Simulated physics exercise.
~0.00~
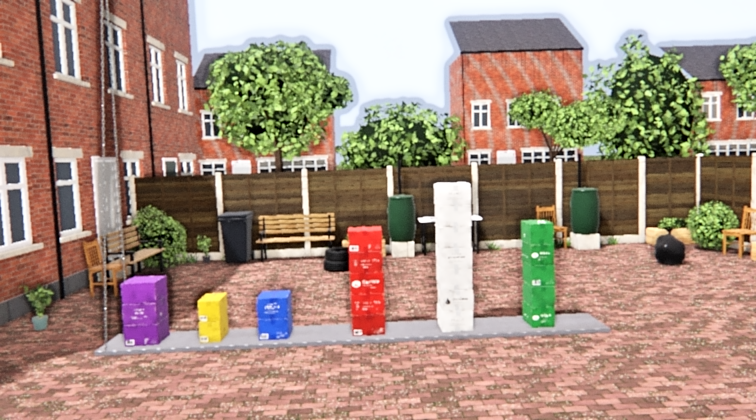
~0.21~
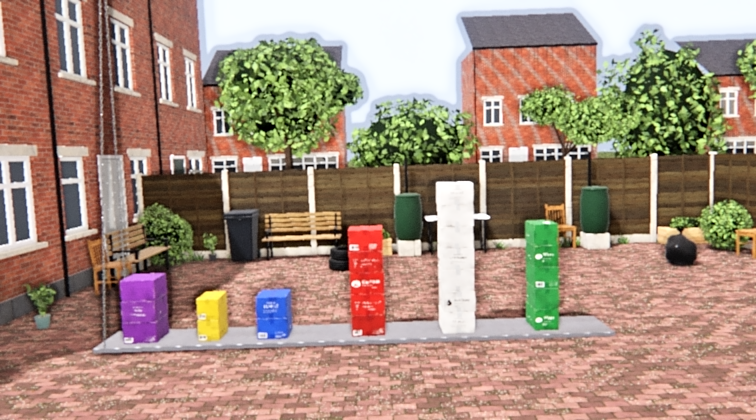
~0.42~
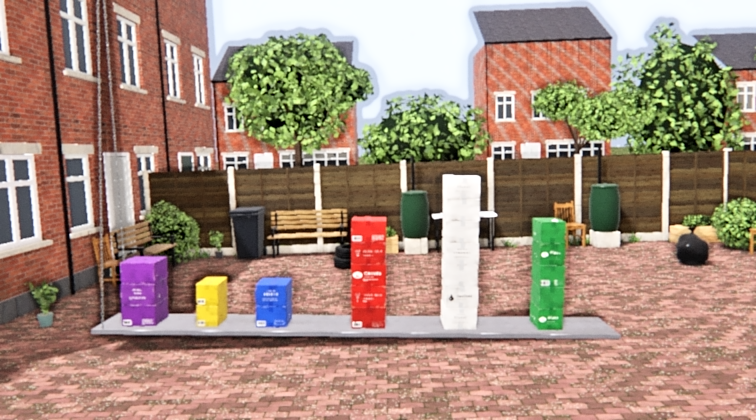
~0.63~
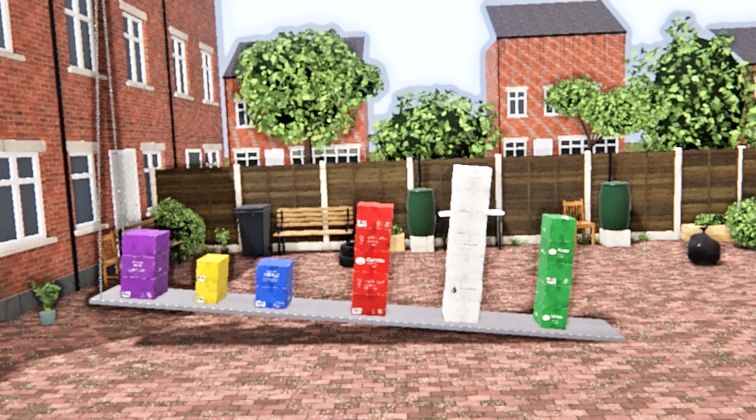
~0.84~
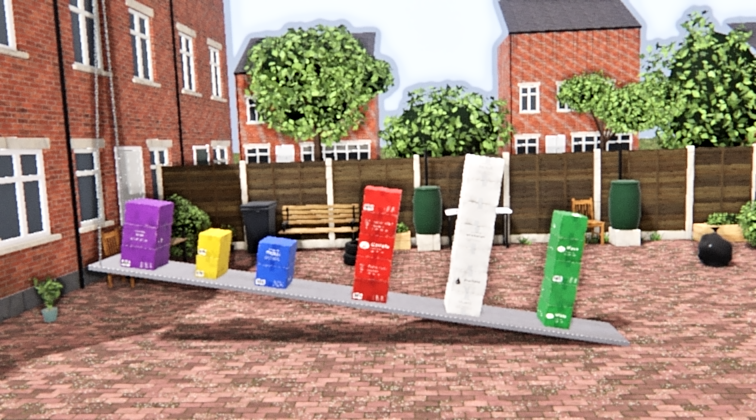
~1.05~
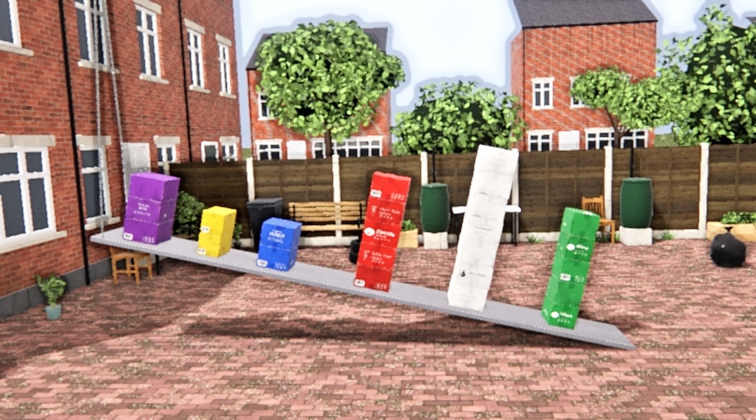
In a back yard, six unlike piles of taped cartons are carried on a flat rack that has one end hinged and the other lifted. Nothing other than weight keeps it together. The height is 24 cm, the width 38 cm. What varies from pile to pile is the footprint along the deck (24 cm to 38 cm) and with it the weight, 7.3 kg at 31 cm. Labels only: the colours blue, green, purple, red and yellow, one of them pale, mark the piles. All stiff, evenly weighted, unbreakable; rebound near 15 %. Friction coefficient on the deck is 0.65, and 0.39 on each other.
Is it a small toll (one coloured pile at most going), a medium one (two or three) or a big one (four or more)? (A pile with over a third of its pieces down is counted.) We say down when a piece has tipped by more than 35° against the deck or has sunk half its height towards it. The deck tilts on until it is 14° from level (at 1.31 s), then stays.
A medium one.
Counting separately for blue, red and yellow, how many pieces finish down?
Down at the end: Blue 0, red 5, yellow 0.
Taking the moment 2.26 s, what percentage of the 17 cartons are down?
30 per cent.
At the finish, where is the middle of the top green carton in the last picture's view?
Around (726, 329).
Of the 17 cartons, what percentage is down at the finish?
60%.
Around 1.26 s, slope 14°; none of the 17 other cartons down, 2 disturbed; top green carton displaced 33 mm.
Around 1.84 s, slope 14°; none of the 17 other cartons down, 11 disturbed; top green carton tipped 30°, 7 cm lower; top red carton tipped 4°.
Around 2.26 s, slope 14°; 5 of the 17 other cartons down; top green carton on its side; top red carton tipped 7°.
Around 2.98 s, slope 14°; 10 of the 17 other cartons down; top green carton upside down; top red carton tipped 51°, 33 cm lower.
Finally (4.1 s), slope 14°; 10 of the 17 other cartons down; top green carton upside down; top red carton on its side. Wrecked, green and red. Seen by the last camera, middles, top green carton near (726, 329), top red carton near (507, 259).
